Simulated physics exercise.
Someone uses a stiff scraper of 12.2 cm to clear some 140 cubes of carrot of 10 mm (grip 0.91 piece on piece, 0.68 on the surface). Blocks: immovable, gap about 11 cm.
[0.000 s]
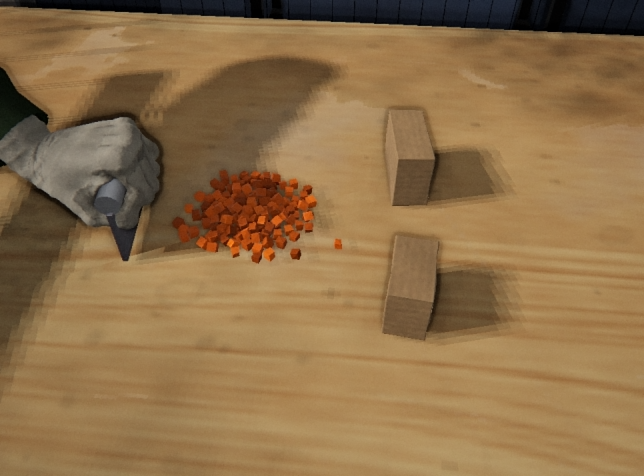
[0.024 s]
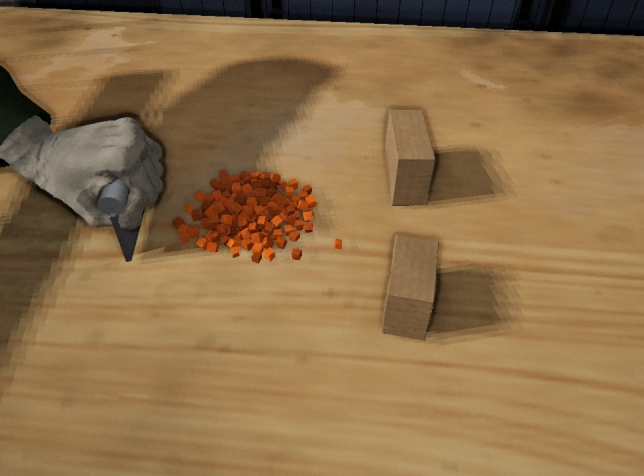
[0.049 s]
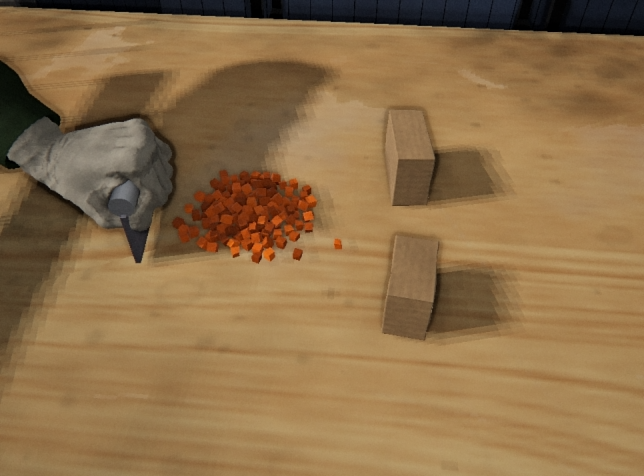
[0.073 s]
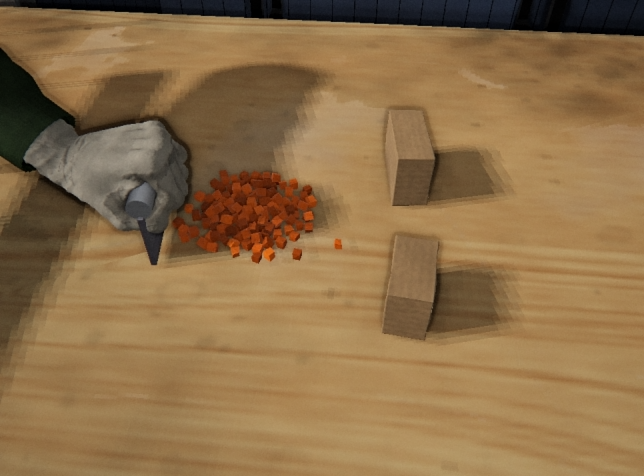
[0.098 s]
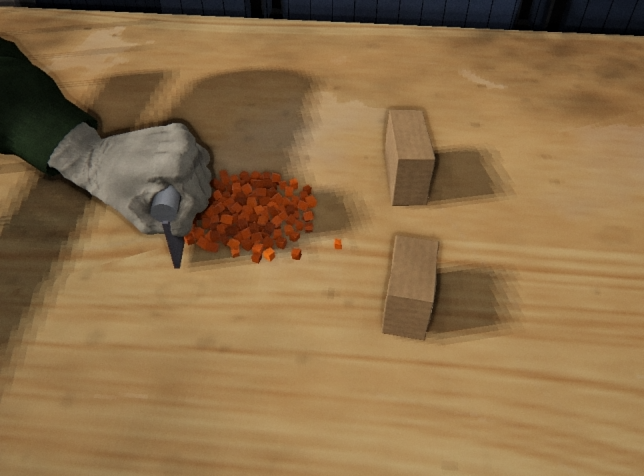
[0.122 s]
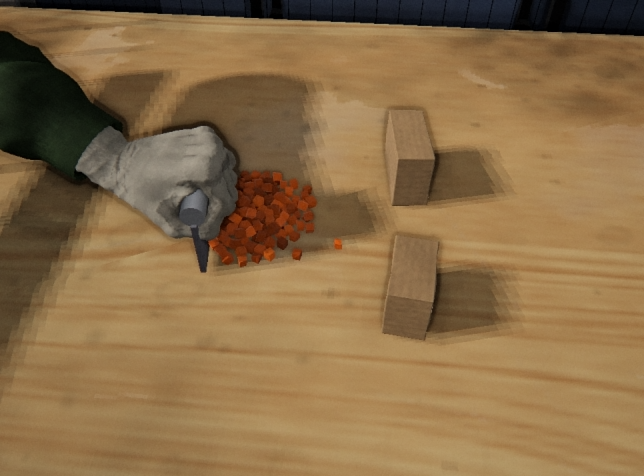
A gloved hand moves a scraper right across the table, pushing into small orange pieces.
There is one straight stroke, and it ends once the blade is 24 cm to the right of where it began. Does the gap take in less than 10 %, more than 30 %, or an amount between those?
It takes in more than 30 %.
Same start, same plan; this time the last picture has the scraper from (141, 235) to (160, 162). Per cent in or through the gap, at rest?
0 percent ends up in or through the gap.
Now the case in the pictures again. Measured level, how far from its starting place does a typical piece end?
About 16 cm.
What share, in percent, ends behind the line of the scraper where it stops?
That share comes to some 20 per cent.
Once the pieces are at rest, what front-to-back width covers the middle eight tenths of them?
Roughly 20 cm.
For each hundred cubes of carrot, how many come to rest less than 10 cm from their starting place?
Close to 20 in a hundred.
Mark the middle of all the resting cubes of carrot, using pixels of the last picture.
Near pixel (382, 211).
Then, at 0.26 s, scraper 23 cm from its start, spill 19 cm wide; held up before the blocks 95 %.
After 0.39 s, scraper 24 cm from its start, spill 25 cm wide; in or through the gap 35 %, round the near block 5 %, round the far block 5 %, held up before the blocks 60 %.
Then, at 0.50 s, scraper 24 cm from its start, spill 26 cm wide; in or through the gap 35 %, round the near block 5 %, round the far block 5 %, held up before the blocks 55 %.
At rest (1.5 s), in or through the gap 35 %, round the near block 5 %, round the far block 5 %, held up before the blocks 55 %.
